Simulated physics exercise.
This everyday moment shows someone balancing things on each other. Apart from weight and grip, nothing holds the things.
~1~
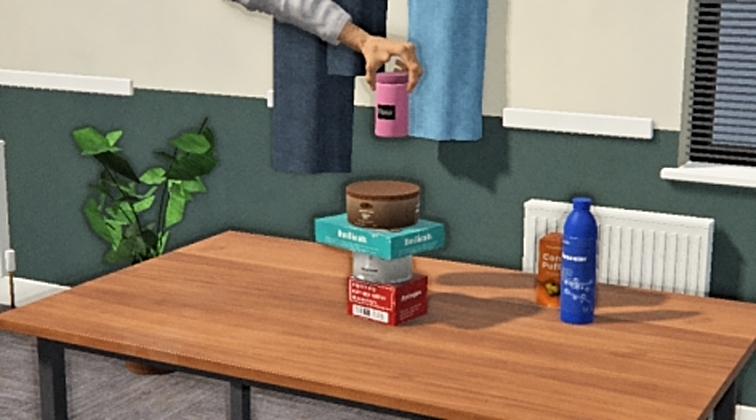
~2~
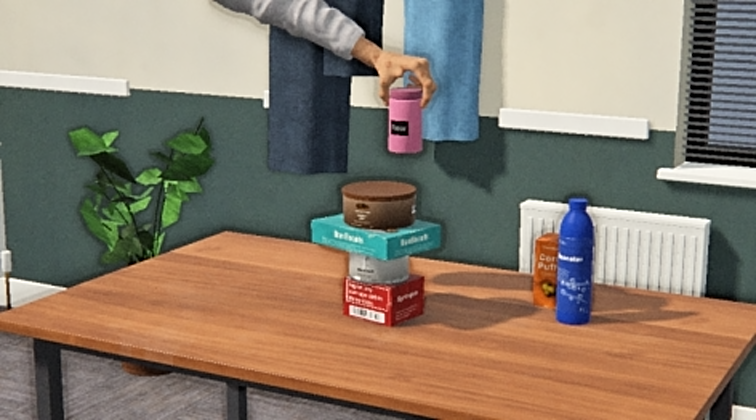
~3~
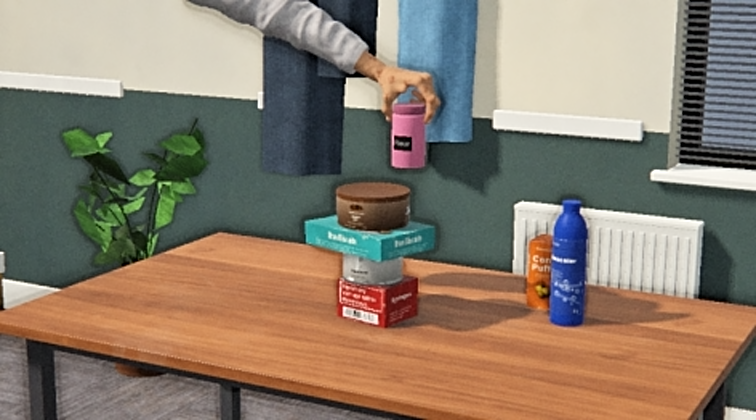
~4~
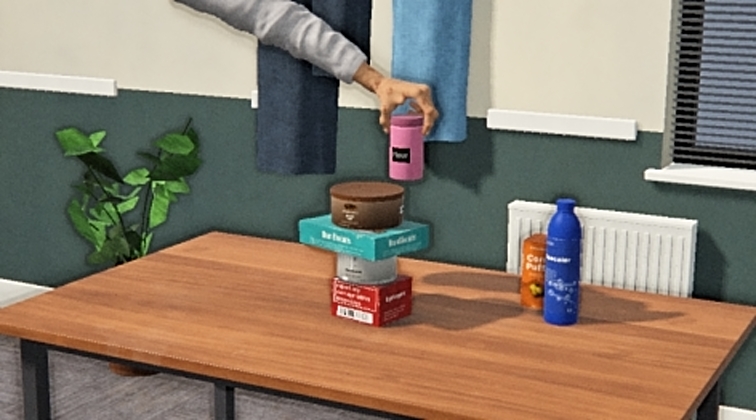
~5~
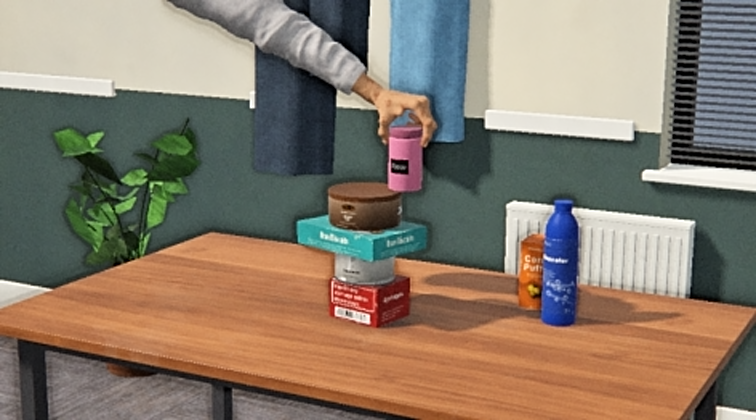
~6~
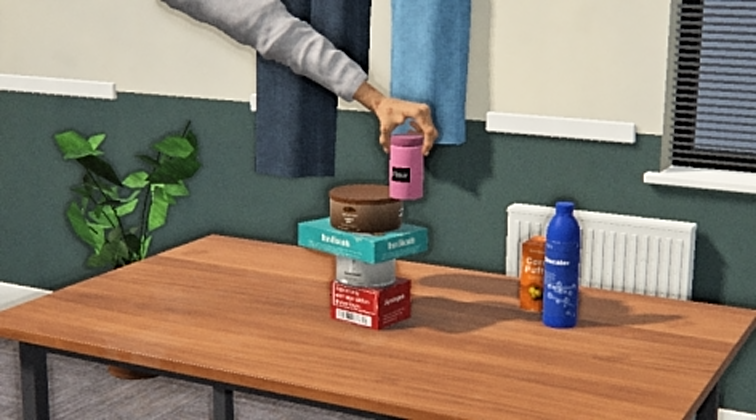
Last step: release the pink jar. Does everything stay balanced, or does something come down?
My prediction: Unsteady.
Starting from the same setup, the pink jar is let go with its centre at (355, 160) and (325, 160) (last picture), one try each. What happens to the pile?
On the first release the pile stays intact, while on the second it caves in.
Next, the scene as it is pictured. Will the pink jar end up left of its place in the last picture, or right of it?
Rightward.
Then, 0.40 s past the last view, pink jar now fallen.
Then, 0.50 s past the last view, things are still on the move.
Then, 0.80 s past the last view, as before.
Finally, fallen, pink jar; the other 6 still in place. Final places as the last picture's camera would see them, pink jar near (498, 327). The pile loses its balance.
